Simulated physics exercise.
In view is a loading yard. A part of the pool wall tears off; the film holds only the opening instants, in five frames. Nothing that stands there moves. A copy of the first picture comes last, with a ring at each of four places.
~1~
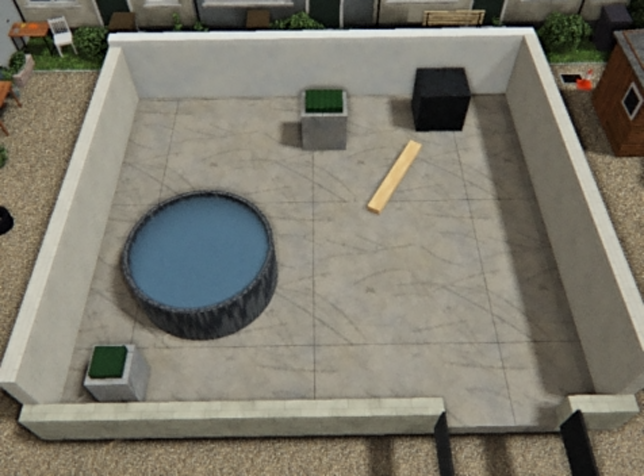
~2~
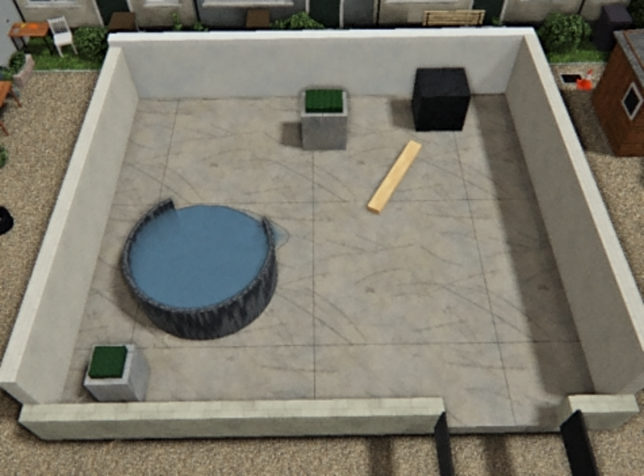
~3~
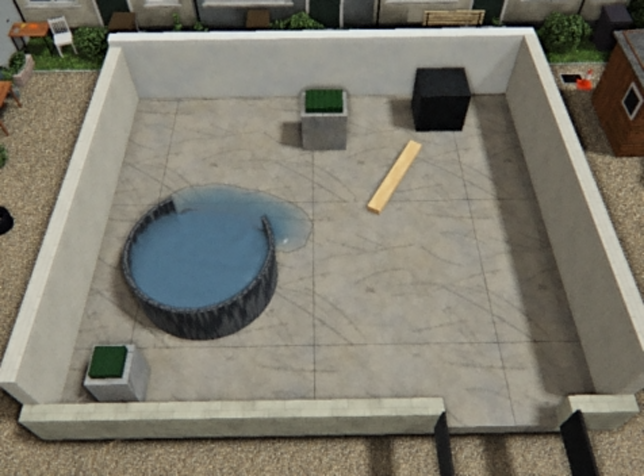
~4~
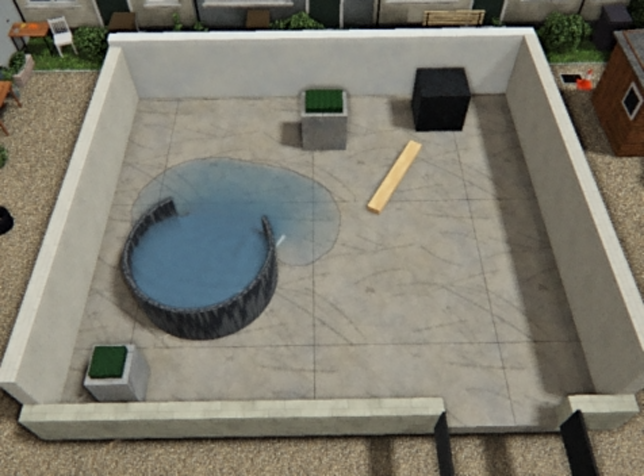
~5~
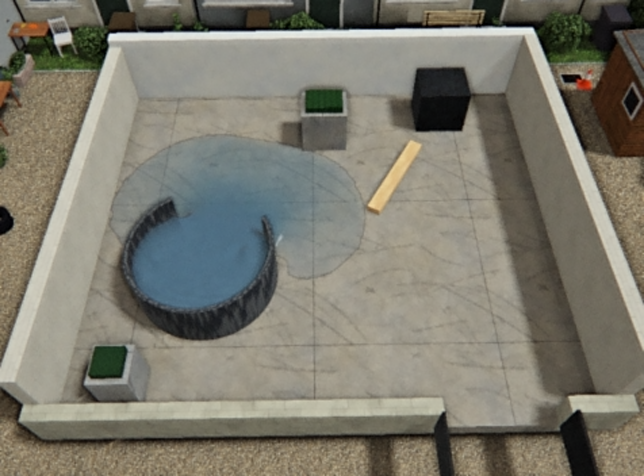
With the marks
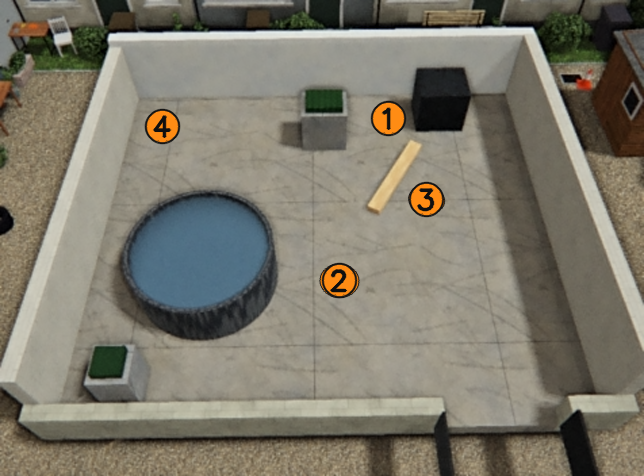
A round dark-walled pool opening at its back right side in a walled yard, water spreading across the pale paved ground.
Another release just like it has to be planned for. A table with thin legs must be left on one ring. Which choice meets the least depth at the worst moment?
Take 3.
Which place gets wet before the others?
4 it is.
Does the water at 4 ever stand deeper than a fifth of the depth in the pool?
Yes, clearly.
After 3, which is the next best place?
2.
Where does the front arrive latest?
That is place 2.
On the marked copy, 1 at (388, 118); 2 at (339, 280); 3 at (426, 199); 4 at (162, 126).
With 1, the water peaks at about 32 % of the depth that stood in the pool.
With 2, the water peaks at about 9 % of the depth that stood in the pool.
With 3, the water peaks at about 5 % of the depth that stood in the pool.
With 4, the water peaks at about 39 % of the depth that stood in the pool.
